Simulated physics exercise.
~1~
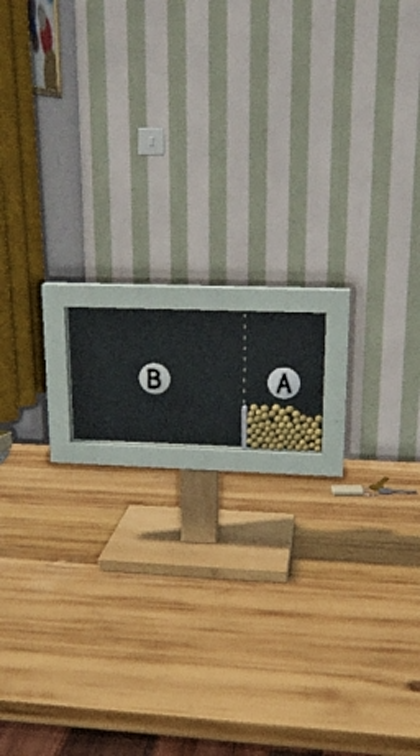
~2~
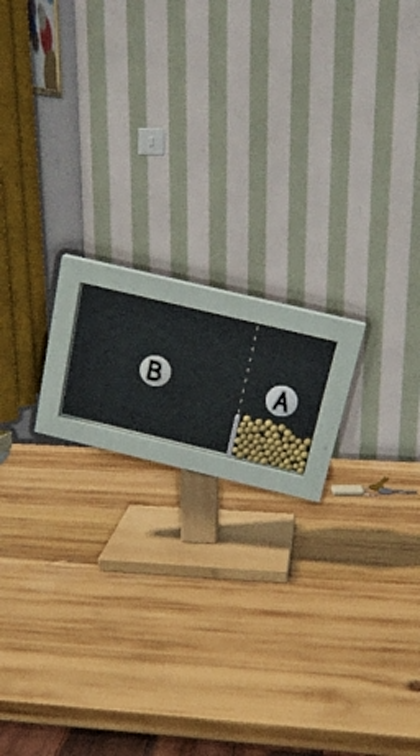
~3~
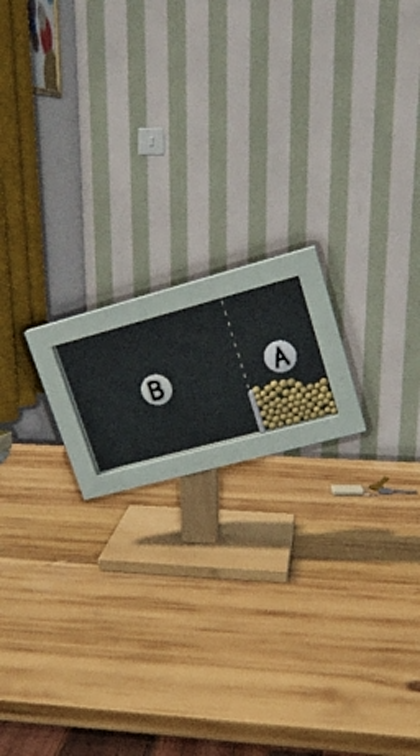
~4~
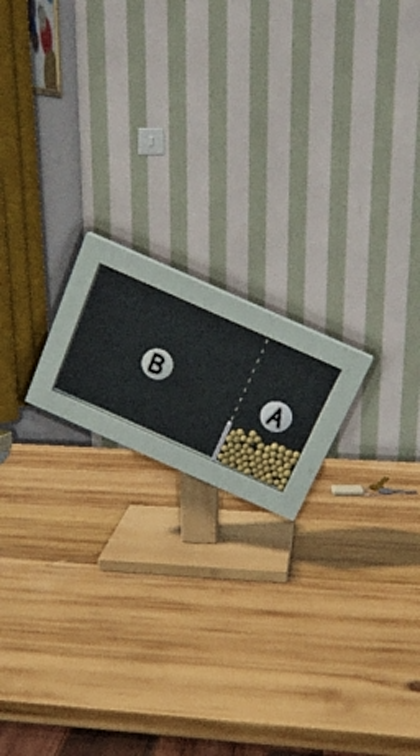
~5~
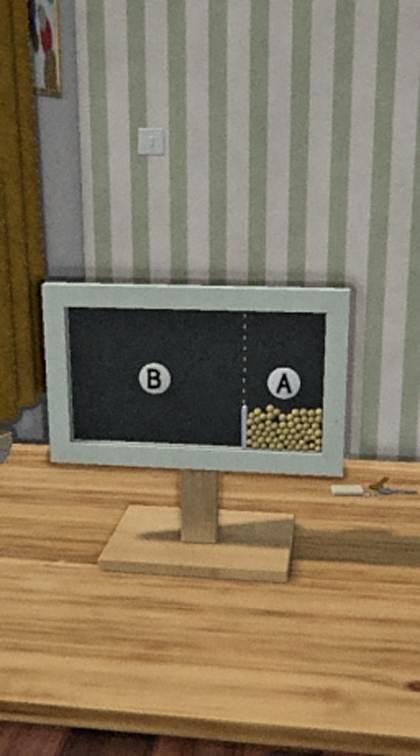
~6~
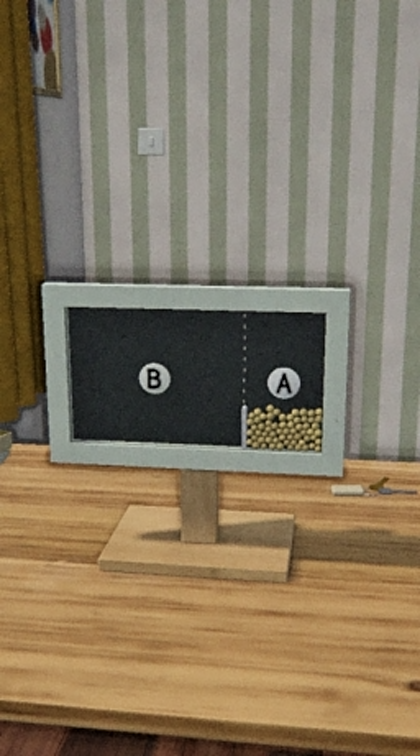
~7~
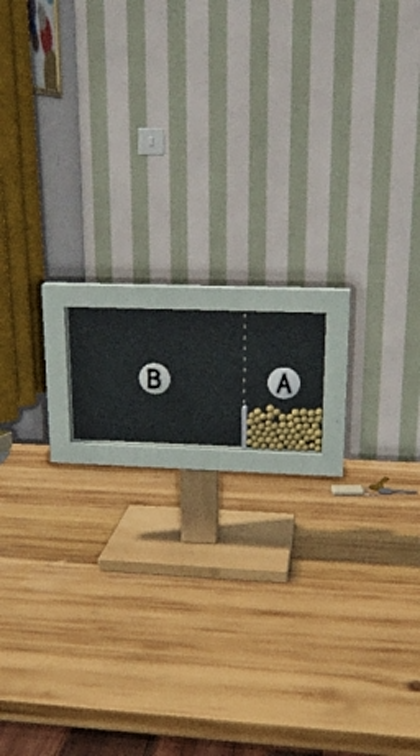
At first, a dark, pale-framed box stands level on a wooden stand, with a heap of small tan beans in the narrow section marked A at the right. The box tips clockwise, its right side dropping, and the beans gather toward the lower right corner. It then swings back the other way, lifting its right side, yet the beans stay behind the short divider. Next it tilts clockwise again, more steeply, and the heap still holds in A. Finally the box returns to level and stays still, with all the beans in A and the wide section B empty.
